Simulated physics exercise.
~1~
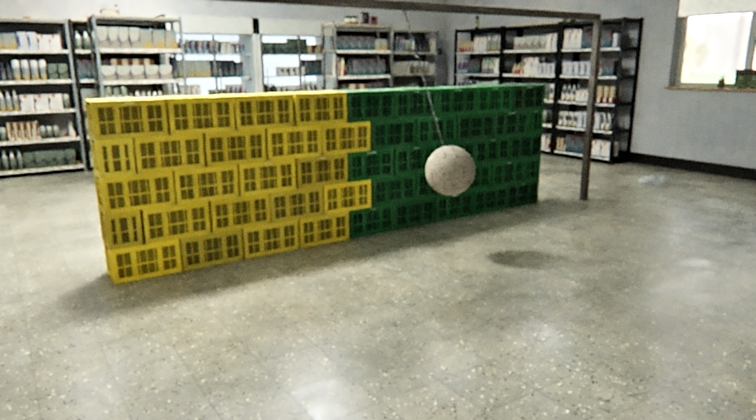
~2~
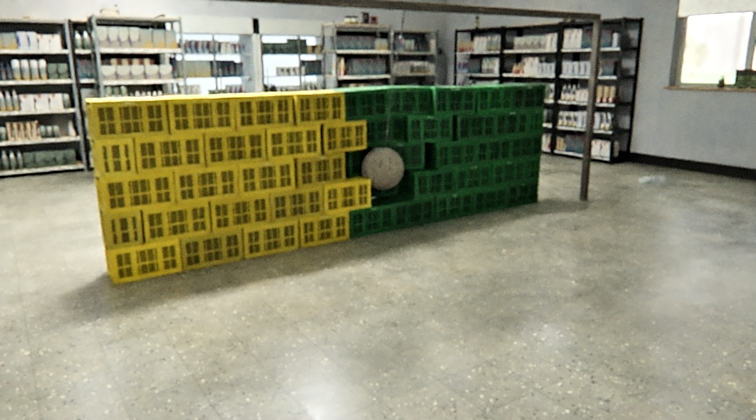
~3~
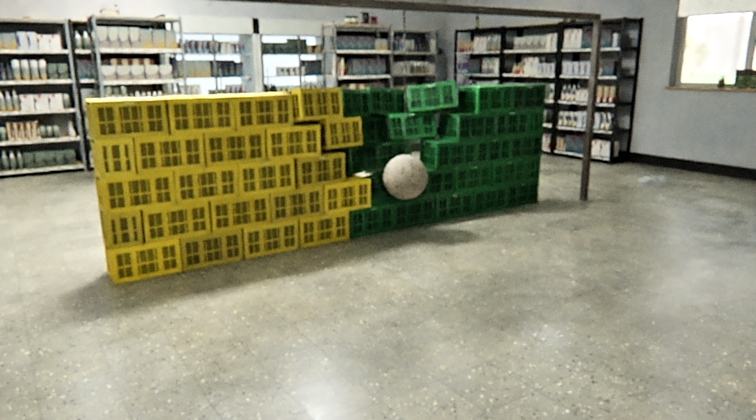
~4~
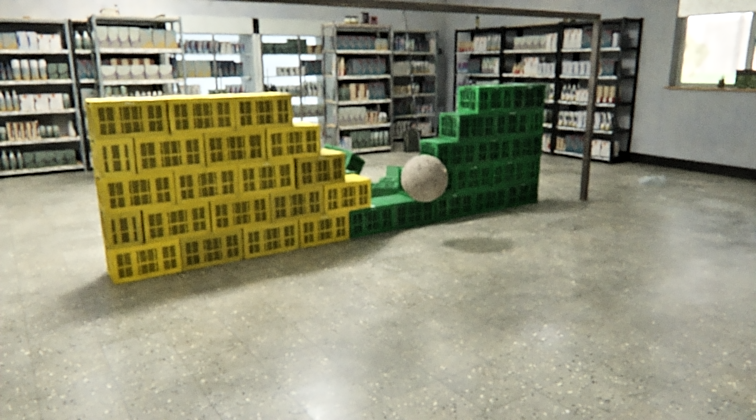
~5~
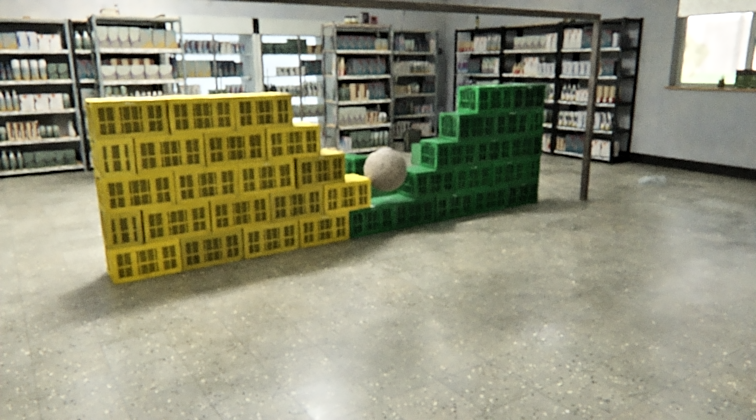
Yellow and green crate wall being struck by a swinging stone ball, upper crates tumbling and leaving a stepped gap between standing ends.
